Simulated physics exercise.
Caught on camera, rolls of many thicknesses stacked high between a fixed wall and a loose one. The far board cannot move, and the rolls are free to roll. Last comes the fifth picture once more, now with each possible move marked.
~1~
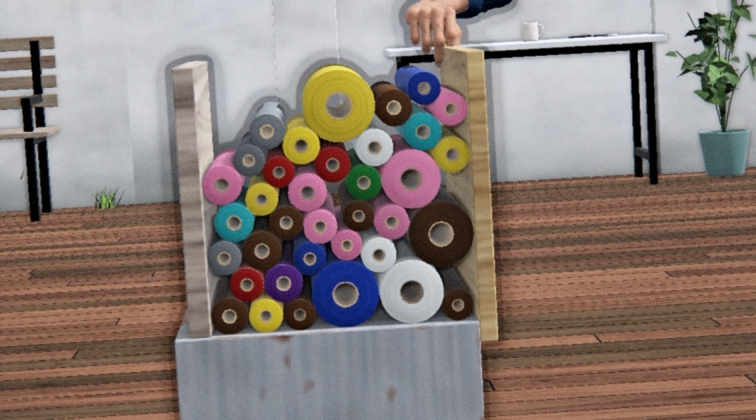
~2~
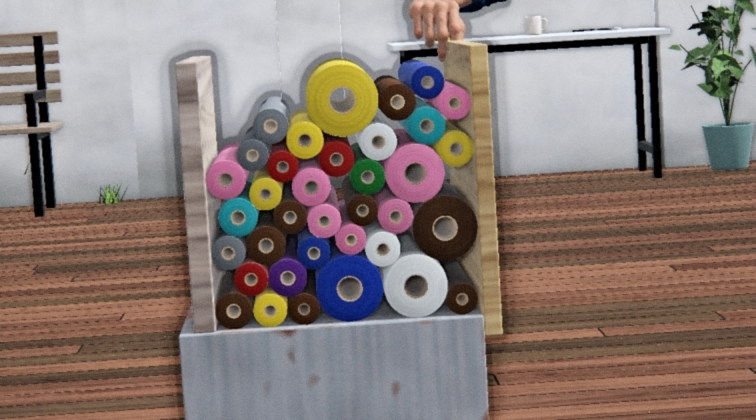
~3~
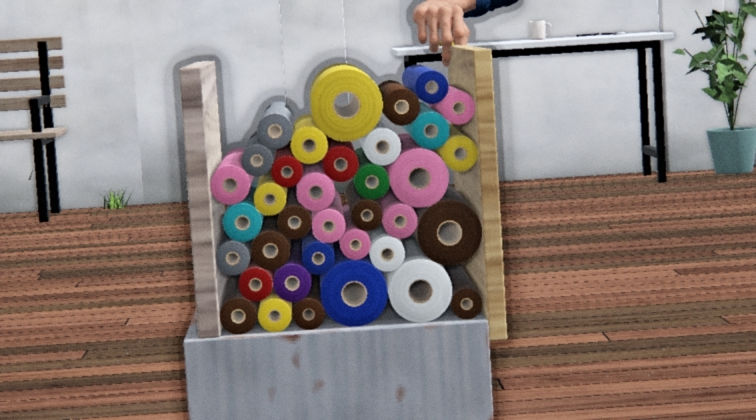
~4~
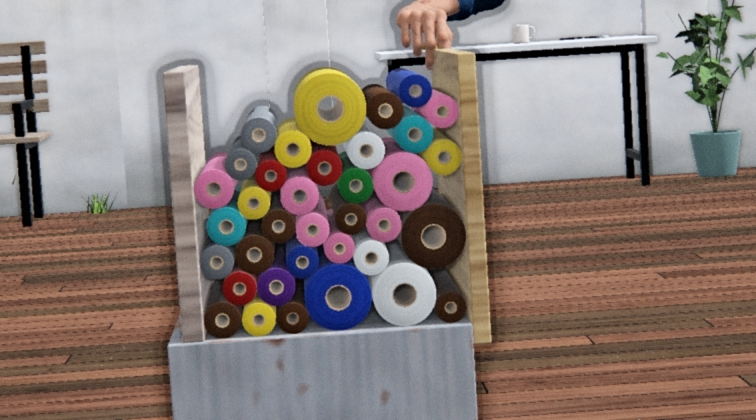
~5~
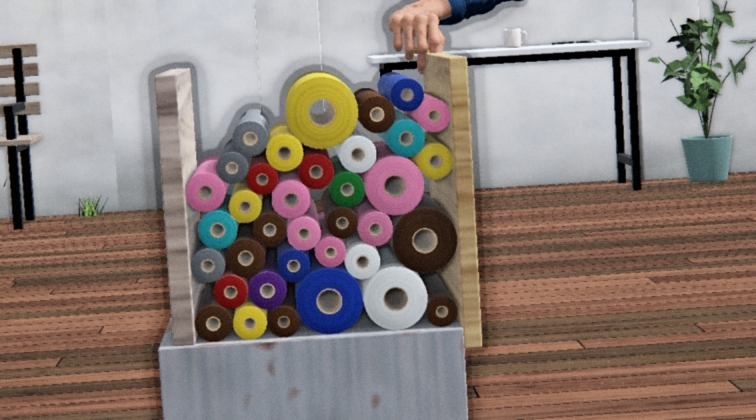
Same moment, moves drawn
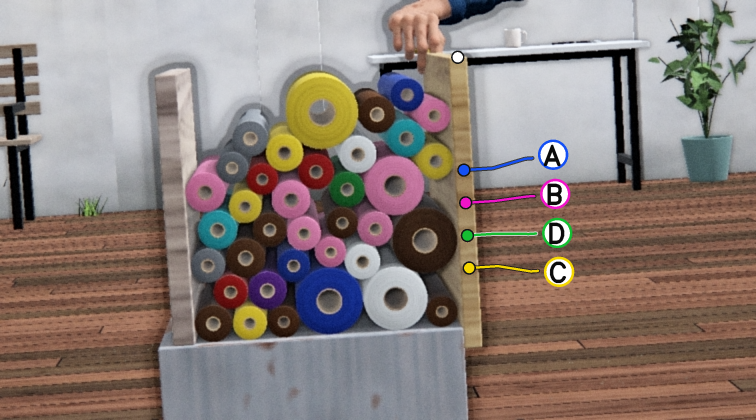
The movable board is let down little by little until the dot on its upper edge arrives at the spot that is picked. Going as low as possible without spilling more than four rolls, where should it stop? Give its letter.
No lower than B.
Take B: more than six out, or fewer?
At B, fewer than six.
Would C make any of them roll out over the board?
At C: Yes.
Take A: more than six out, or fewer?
Fewer than six.
On the marked copy, A at (464, 170); B at (466, 203); C at (470, 268); D at (468, 236); the white dot at (458, 57).
With B. Early on, top of the board (452, 127).
Further on, top of the board (456, 202).
At the end, top of the board (456, 203), four out over the board.
As for the rest, A one out over the board; C more than four out over the board; D more than four out over the board.
